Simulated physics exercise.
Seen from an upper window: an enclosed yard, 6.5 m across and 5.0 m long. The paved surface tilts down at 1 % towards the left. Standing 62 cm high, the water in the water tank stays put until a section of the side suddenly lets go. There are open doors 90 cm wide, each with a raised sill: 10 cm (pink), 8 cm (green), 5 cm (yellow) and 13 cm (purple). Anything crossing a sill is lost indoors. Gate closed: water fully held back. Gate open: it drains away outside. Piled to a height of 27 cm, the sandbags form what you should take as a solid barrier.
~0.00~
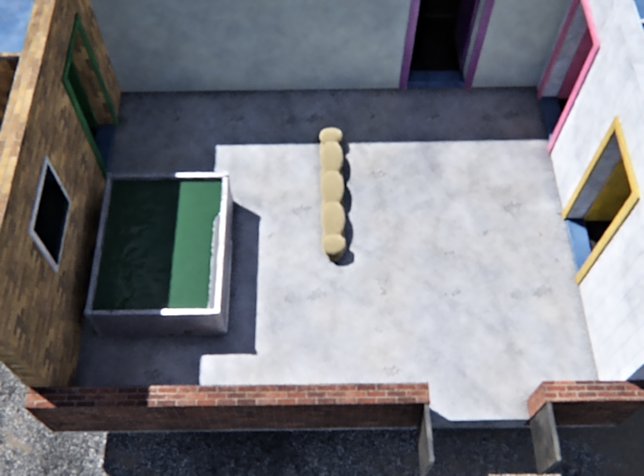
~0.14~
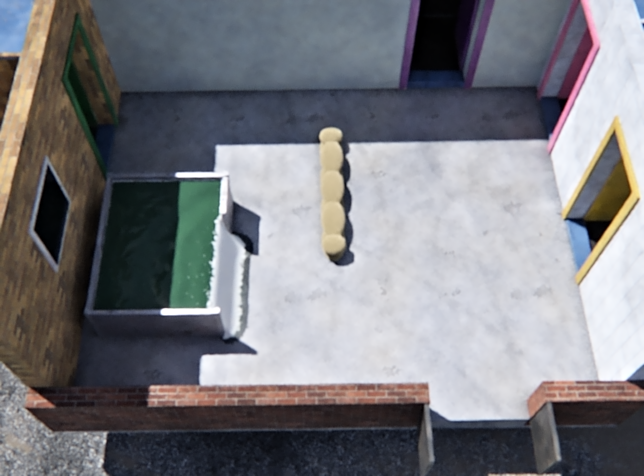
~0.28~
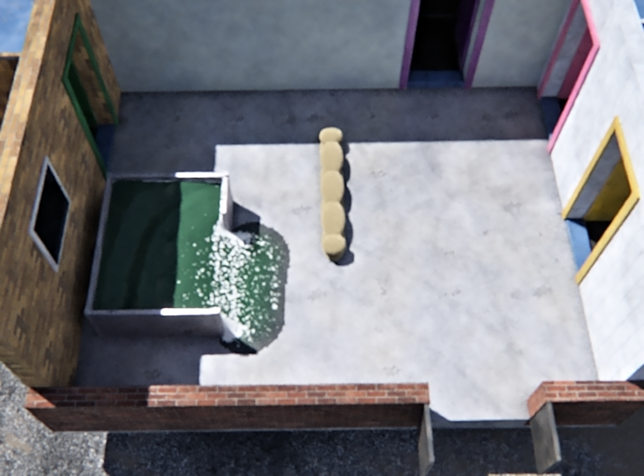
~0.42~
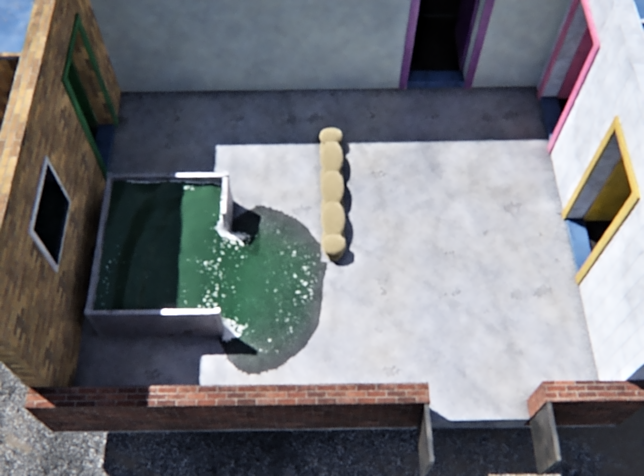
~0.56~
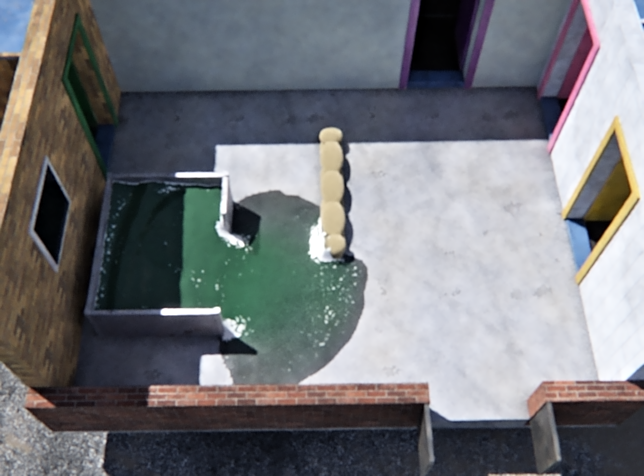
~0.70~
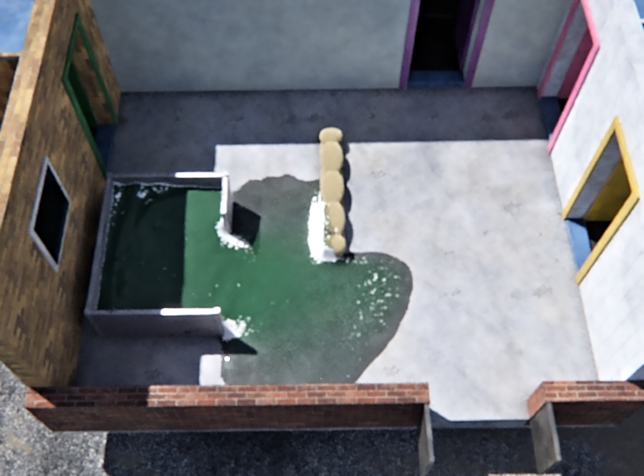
Walled yard seen from above, green water pouring rightward from an opened tank, spreading over pale paving and around a sandbag row.
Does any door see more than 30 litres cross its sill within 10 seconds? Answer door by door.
Taking each door, the pink door does not; the green door does not; the yellow door does; the purple door does not.
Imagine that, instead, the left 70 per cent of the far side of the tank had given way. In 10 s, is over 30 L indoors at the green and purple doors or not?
Compared with the limit, green is higher and purple is lower.
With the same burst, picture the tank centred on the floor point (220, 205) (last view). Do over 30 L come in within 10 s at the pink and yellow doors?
Well, pink ends up inside the mark and yellow ends up inside the mark.
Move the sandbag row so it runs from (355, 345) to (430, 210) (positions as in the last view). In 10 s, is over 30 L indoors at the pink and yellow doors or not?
Doors: Pink stays under / yellow stays under.
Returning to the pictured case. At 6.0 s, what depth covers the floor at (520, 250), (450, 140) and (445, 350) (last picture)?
First 6 cm, then 3 cm, then 7 cm.
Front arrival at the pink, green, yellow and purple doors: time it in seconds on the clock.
So, pink at 3.4 s, then green at 3.8 s, yellow at 1.6 s, and purple at 3.6 s.
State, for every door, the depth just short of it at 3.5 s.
Pink 1 cm, green 0 cm, yellow 12 cm, purple 1 cm.
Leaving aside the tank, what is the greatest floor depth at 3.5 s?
Depth: Approx. 21 cm.
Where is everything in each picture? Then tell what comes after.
Still water, 62 cm deep, in the water tank at (162, 243), in the first picture.
Water pours out at (223, 278) and has run 0.8 m, to (232, 335); typically 5 cm deep outside, 62 cm at the water tank's back, in the second picture.
The front is at (250, 348), 1.0 m from the gap at (223, 278); 1.1 m2 of floor is under water; 62 cm left at the back of the water tank, in the third picture.
The front is at (319, 256), 1.3 m from the gap at (223, 279); 2.2 m2 of floor is under water; 59 cm left at the back of the water tank, in the fourth picture.
Water pours out at (223, 279) and has run 1.8 m, to (359, 267); typically 7 cm deep outside, 53 cm at the water tank's back, in the fifth picture.
Water pours out at (223, 279) and has run 2.4 m, to (403, 271); typically 6 cm deep outside, 54 cm at the water tank's back, in the sixth picture.
After 1.4 s water covers 35 % of the floor and is deepest (33 cm) near (319, 260); pink door not reached, green door not reached, yellow door not reached, purple door not reached.
After 2.2 s water covers 50 % of the floor and is deepest (42 cm) near (599, 398); pink door not reached, green door not reached, yellow door 12 cm at the sill, 11 L in, purple door not reached.
After 3.5 s water covers 60 % of the floor and is deepest (21 cm) near (519, 357); pink door 1 cm at the sill, 0 L in, green door not reached, yellow door 12 cm at the sill, 47 L in, purple door not reached.
After 6.0 s water covers 85 % of the floor and is deepest (12 cm) near (421, 105); pink door 6 cm at the sill, 0 L in, green door 6 cm at the sill, 0 L in, yellow door 6 cm at the sill, 68 L in, purple door 12 cm at the sill, 1 L in.
After 10.0 s water covers 95 % of the floor and is deepest (13 cm) near (109, 176); pink door 4 cm at the sill, 0 L in, green door 12 cm at the sill, 5 L in, yellow door 3 cm at the sill, 69 L in, purple door 5 cm at the sill, 2 L in.
